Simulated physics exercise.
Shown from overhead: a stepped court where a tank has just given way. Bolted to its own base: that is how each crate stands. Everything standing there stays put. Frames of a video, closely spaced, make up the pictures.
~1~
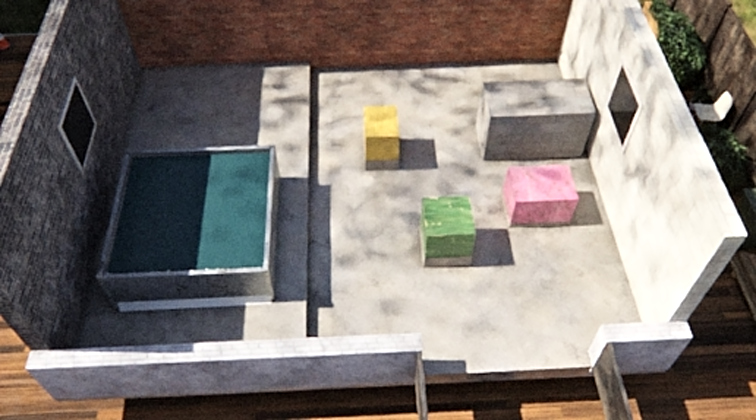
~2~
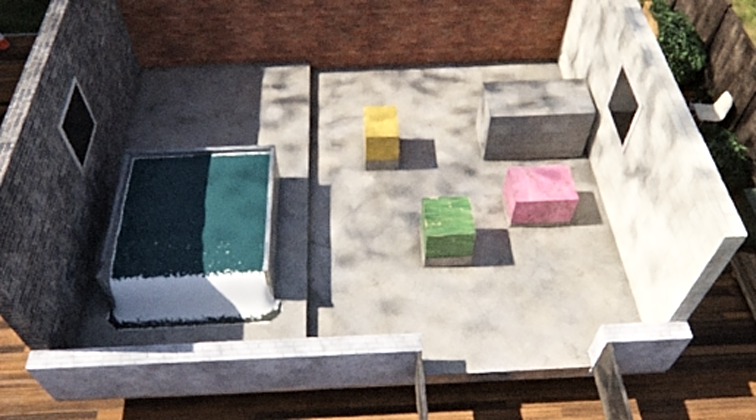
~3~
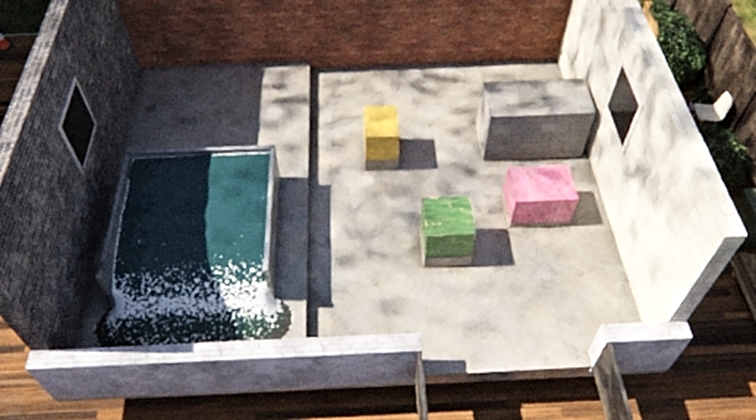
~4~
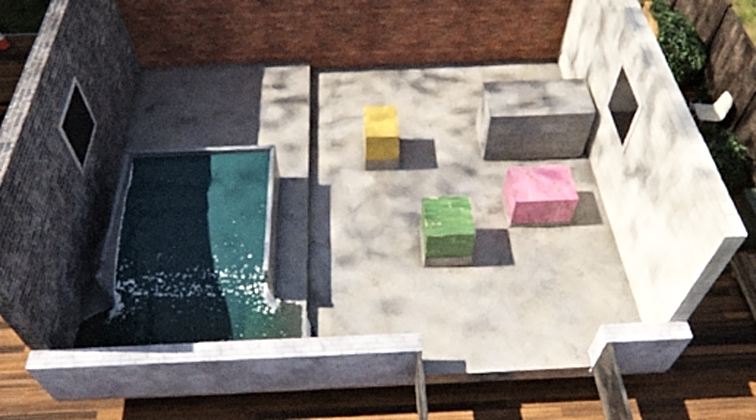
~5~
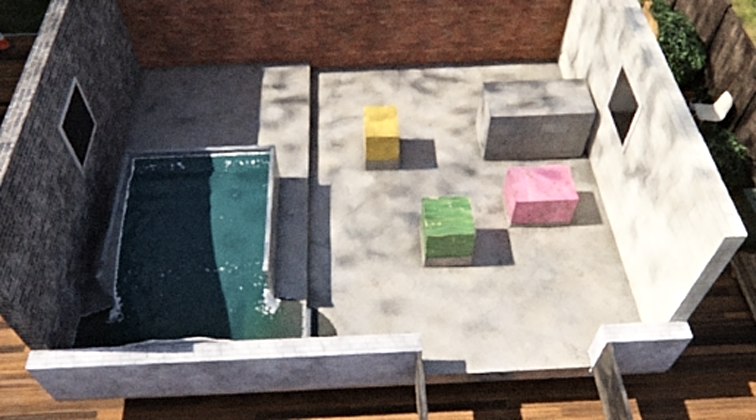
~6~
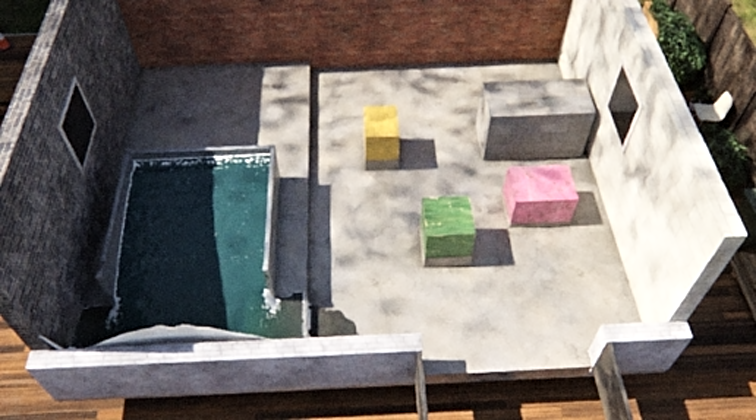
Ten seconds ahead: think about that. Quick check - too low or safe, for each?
Yellow crate safe; green crate safe; pink crate too low.
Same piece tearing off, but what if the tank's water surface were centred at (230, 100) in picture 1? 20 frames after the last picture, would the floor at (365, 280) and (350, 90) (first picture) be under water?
Taking the spots in order: Swamped, bare.
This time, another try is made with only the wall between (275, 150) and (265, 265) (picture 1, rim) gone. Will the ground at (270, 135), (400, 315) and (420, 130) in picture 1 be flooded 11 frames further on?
Order as asked: Untouched, swamped, untouched.
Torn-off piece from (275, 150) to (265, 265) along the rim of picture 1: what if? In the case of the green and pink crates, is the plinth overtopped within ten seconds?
Result - green crate gets flooded, pink crate gets flooded.
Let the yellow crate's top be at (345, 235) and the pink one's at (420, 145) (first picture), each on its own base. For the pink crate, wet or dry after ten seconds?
The pink crate is flooded.
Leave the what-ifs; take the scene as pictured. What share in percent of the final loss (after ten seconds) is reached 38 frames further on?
Note - share reached: 45 %.
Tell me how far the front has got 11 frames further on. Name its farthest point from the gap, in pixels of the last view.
I'd say at around (598, 349).
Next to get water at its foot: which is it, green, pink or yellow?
It is the green-painted one.
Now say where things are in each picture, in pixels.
In the first frame, still water in the open tank at (194, 210).
In the second frame, the front is at (278, 304), out from the gap at (191, 291).
In the third frame, water pours out at (192, 292) and has run to (282, 326).
In the fourth frame, water pours out at (192, 294) and has run to a hidden place.
In the fifth frame, the front is at a hidden place, out from the gap at (192, 294).
In the sixth frame, water pours out at (193, 294) and has run to a hidden place.
A moment on, water covers 15 % of the floor; the yellow crate not reached, the green crate not reached, the pink crate not reached.
Next, water covers 30 % of the floor; the yellow crate not reached, the green crate water round its plinth, the pink crate not reached.
Then, water covers 50 % of the floor; the yellow crate water round its plinth, the green crate water round its plinth, the pink crate water round its plinth.
Later, water covers 80 % of the floor; the yellow crate water round its plinth, the green crate water round its plinth, the pink crate water round its plinth.
In the end, water covers 95 % of the floor; the yellow crate stayed above the water, the green crate stayed above the water, the pink crate was topped.
